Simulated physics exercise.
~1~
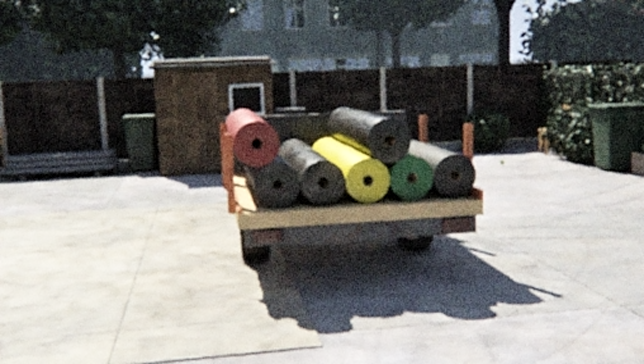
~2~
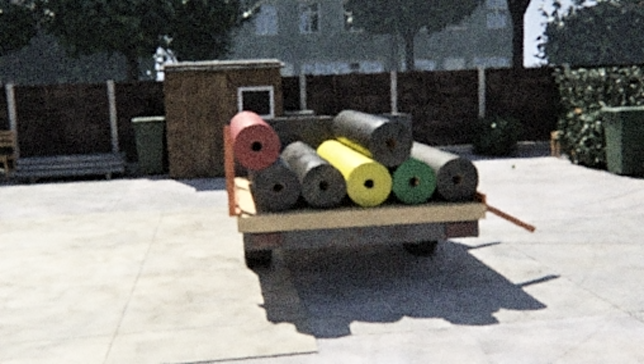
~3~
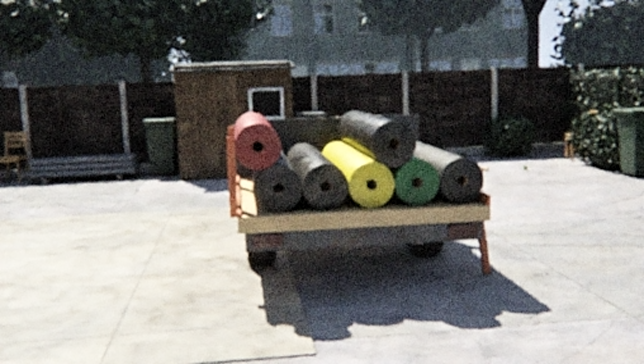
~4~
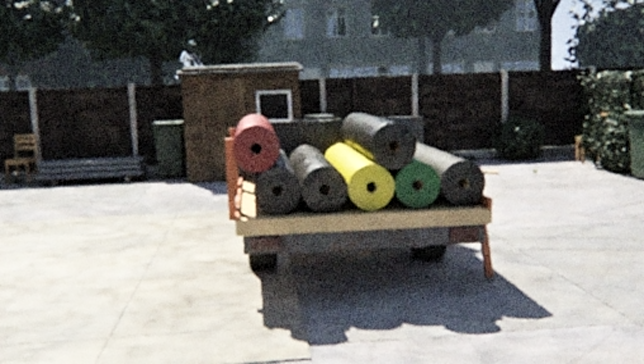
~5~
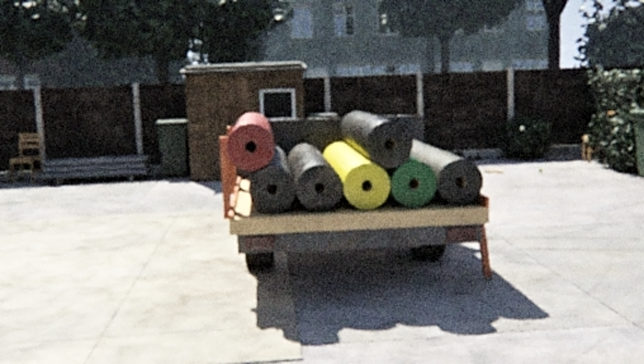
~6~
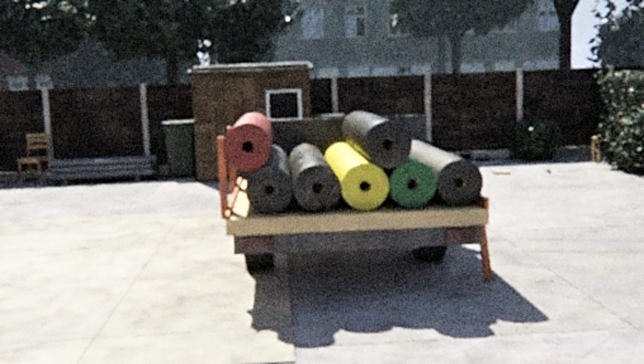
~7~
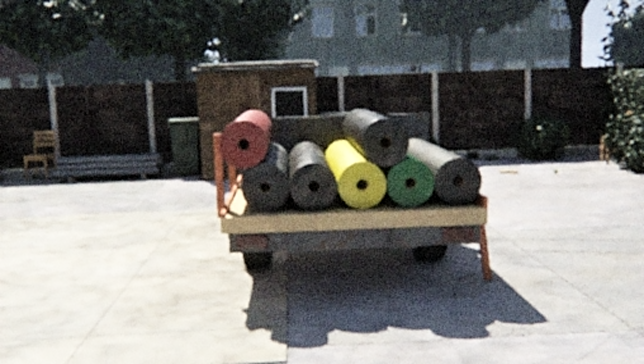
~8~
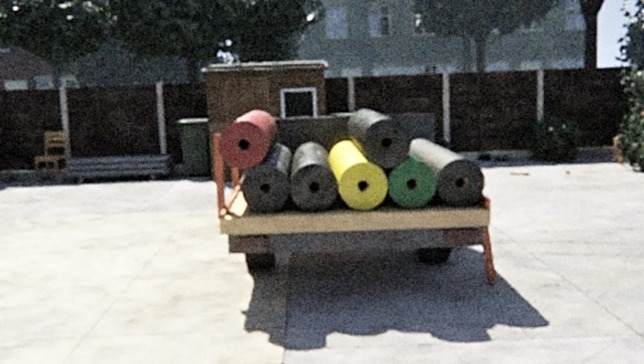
Sunny paved yard with a parked low trailer, its right-hand orange post swinging down while the stacked coloured rolls stay put.
